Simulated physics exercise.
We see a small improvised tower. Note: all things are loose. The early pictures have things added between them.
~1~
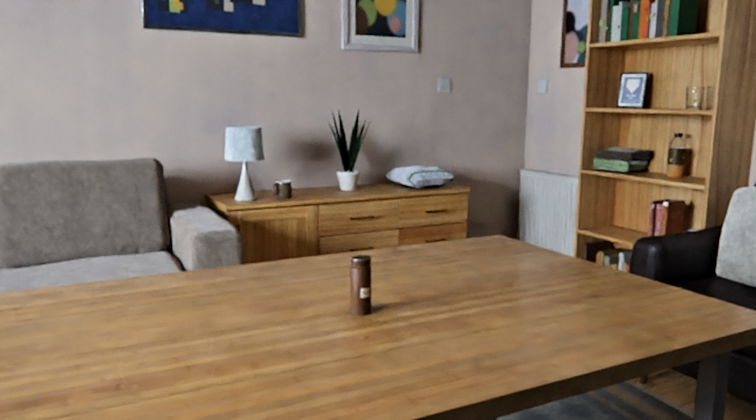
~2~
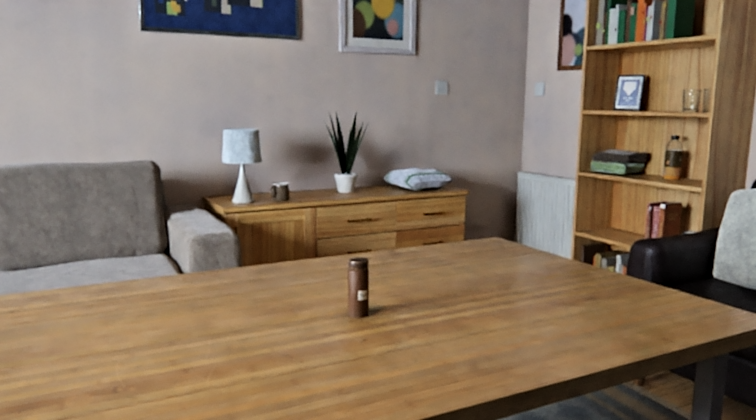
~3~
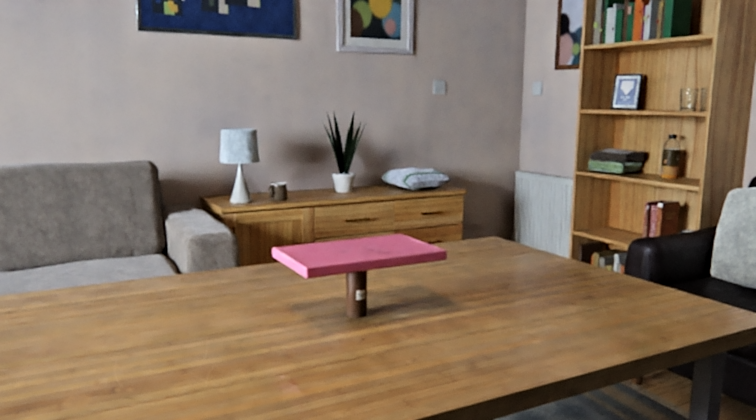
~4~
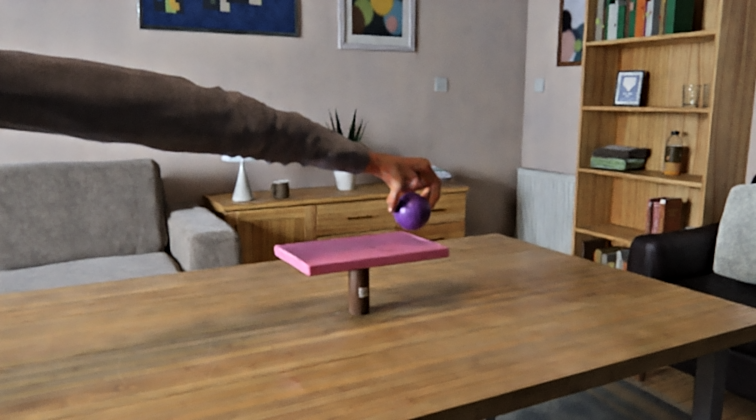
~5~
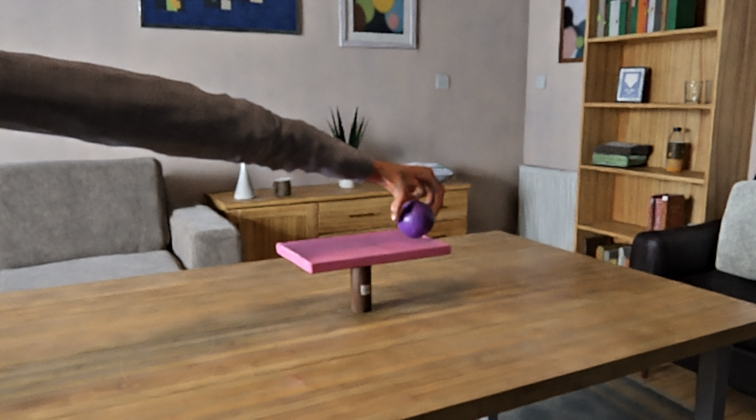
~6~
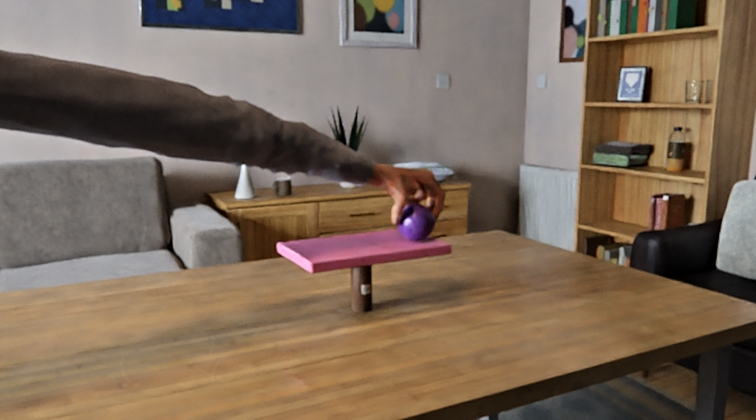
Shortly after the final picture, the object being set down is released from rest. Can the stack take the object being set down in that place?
Something drops or tips.
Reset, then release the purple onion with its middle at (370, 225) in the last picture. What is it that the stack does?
Outcome: Stable.
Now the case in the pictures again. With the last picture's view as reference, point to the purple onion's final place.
Near (445, 285).
Then, 0.40 s past the last view, purple onion now fallen; pink lid rocked 54° from its first pose; brown shaker rocked 4° from its first pose.
Then, 0.60 s past the last view, pink lid now fallen; brown shaker on its side.
Finally, fallen, pink lid, purple onion and brown shaker. Final places as the last picture's camera would see them, purple onion near (445, 285). The stack loses its balance.
